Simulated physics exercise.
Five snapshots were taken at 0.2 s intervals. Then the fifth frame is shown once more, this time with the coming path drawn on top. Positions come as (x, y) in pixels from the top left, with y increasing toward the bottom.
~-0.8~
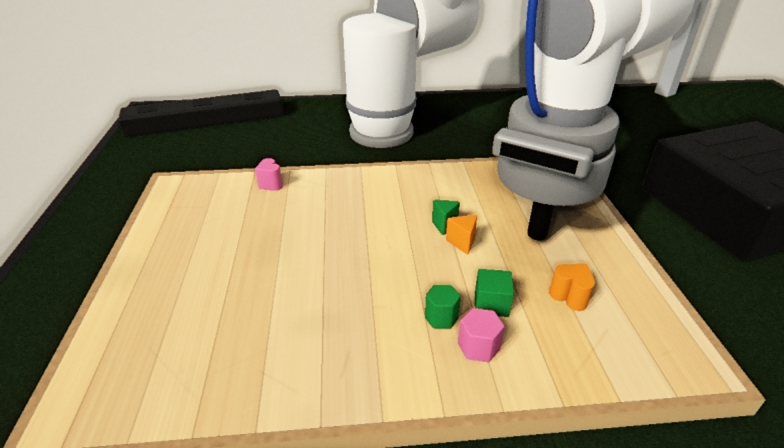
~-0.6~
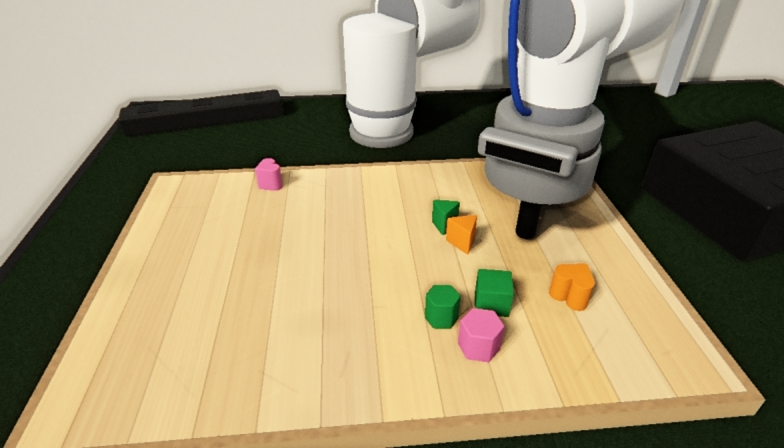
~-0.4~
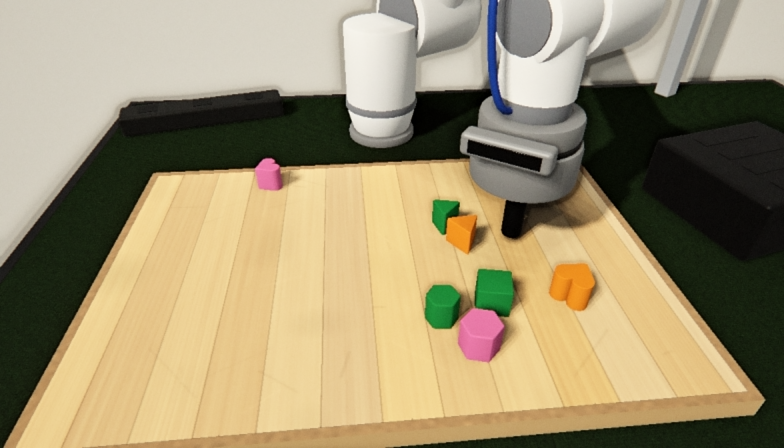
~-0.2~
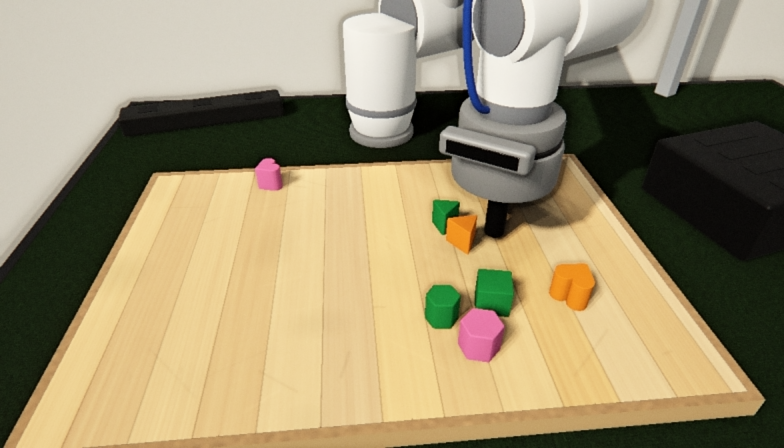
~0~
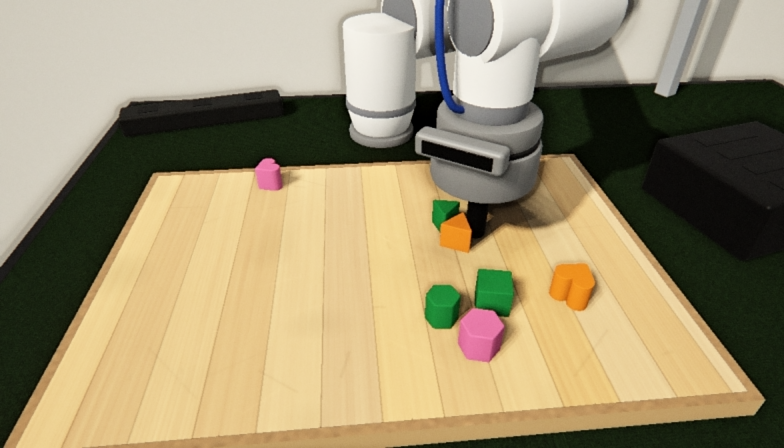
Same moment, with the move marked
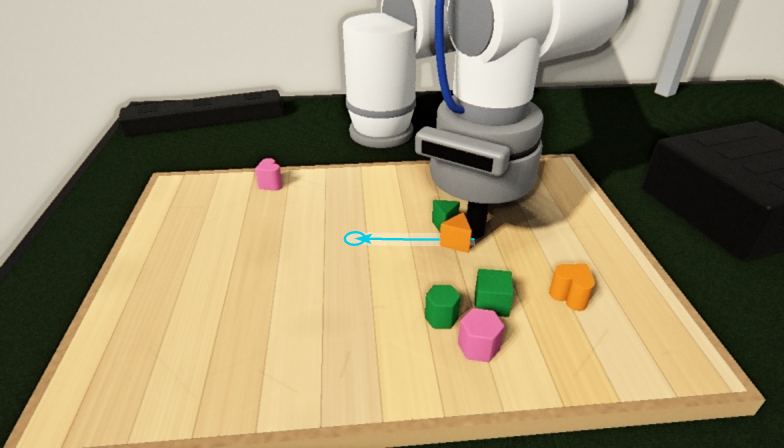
Robot arm sliding its black peg leftward over a wooden board of coloured blocks, slightly shifting an orange triangular block.
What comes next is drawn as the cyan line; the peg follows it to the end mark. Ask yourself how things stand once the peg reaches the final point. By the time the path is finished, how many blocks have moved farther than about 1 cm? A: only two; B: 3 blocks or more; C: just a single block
C: Just a single block.
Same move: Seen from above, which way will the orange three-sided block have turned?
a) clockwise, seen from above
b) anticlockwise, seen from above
Option b.
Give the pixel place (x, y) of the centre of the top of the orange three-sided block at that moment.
Put as a pixel place, it's (427, 230).
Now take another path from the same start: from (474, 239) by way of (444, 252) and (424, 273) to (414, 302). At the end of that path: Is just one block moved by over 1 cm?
Yes - that is the case.
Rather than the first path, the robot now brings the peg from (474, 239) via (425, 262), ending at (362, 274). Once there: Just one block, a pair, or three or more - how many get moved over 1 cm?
By the end of the path, one block has moved more than about a centimetre.
The line goes from (474, 239) directly to (355, 238).
The first path, step by step. One third of the way, peg at (434, 234); green three-sided block at (443, 204), turned 25° clockwise; orange three-sided block at (430, 229), turned 60° anticlockwise.
Two thirds of the way, peg at (394, 234); green three-sided block at (443, 204), turned 25° clockwise; orange three-sided block at (427, 230), turned 75° anticlockwise.
At the end, peg at (355, 233); green three-sided block at (443, 204), turned 25° clockwise; orange three-sided block at (427, 230), turned 75° anticlockwise.
